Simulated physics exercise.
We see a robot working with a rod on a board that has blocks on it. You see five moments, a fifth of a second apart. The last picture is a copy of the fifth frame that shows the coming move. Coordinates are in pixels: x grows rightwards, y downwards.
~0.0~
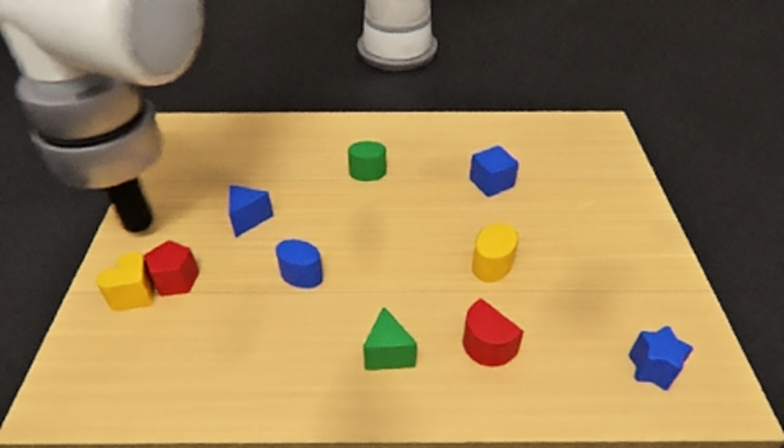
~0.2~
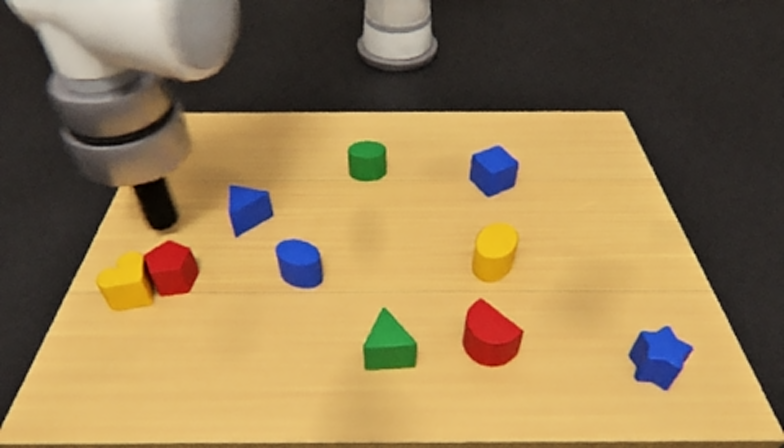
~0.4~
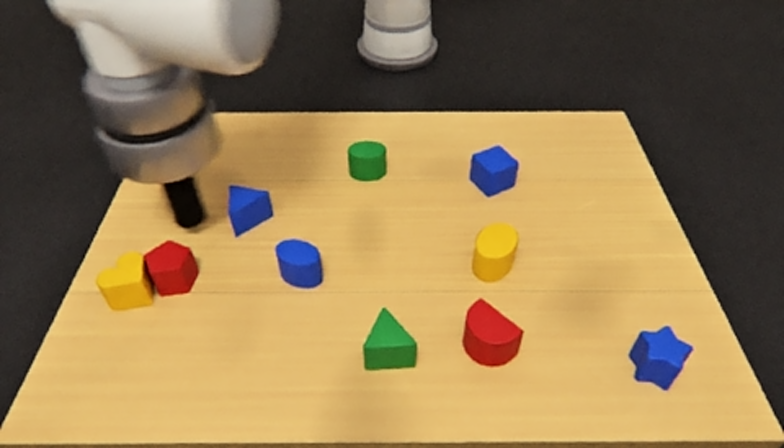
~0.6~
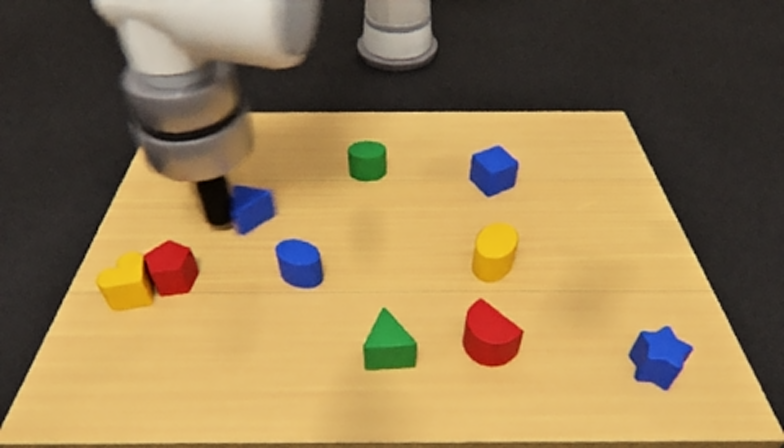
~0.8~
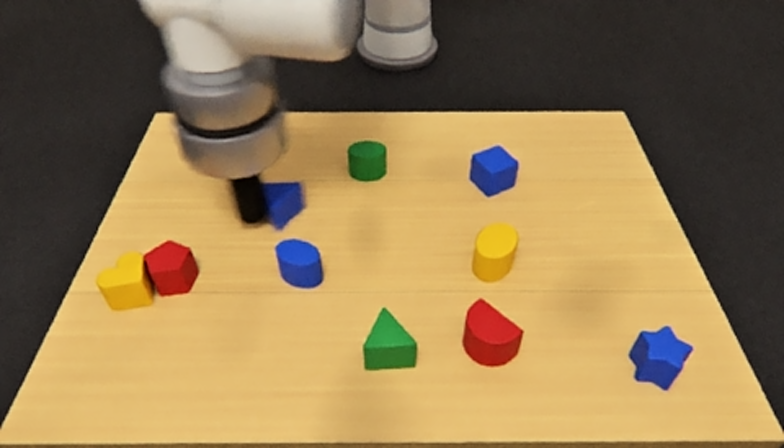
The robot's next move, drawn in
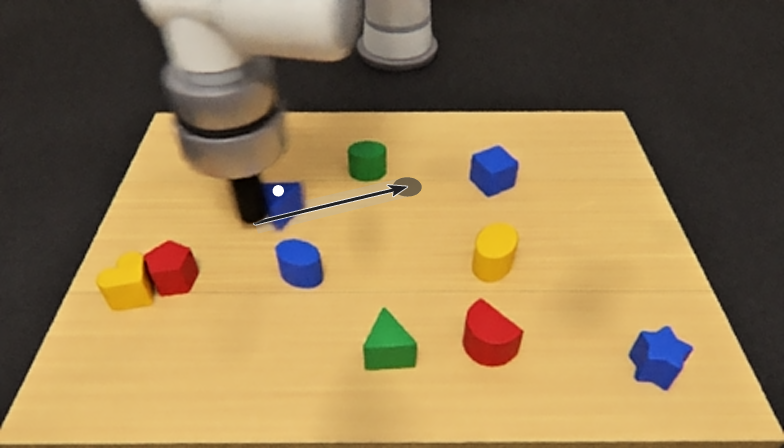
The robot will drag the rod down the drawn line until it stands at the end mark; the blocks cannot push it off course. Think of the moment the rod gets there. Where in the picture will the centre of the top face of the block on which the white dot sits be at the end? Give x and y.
Most likely (433, 156).
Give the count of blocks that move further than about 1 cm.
My forecast: 1.
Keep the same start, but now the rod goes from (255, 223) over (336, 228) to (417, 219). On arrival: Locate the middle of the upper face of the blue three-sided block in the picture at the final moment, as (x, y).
Put as a pixel place, it's (320, 183).
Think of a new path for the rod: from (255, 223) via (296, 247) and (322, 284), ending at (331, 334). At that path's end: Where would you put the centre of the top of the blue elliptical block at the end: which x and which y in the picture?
The point I'd pick in the picture is (288, 288).
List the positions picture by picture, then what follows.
Rod tip (139, 222); block tops, blue three-sided block (243, 196); green elliptical block (367, 148), in the first picture.
Rod (163, 220); blocks unchanged, in the second picture.
Rod (191, 218); blocks unchanged, in the third picture.
Rod (220, 216); blue three-sided block (246, 195), in the fourth picture.
Rod (253, 213); blue three-sided block (278, 191); green elliptical block (367, 148), in the fifth picture.
Path on the board, in a line from (255, 223) to (407, 187); the dot is on the blue three-sided block.
On the path given first. One third of the way, rod (307, 200); blue three-sided block (332, 179).
Two thirds of the way, rod (359, 188); blue three-sided block (385, 167).
At the end, rod (408, 177); blue three-sided block (433, 156); green elliptical block in place.
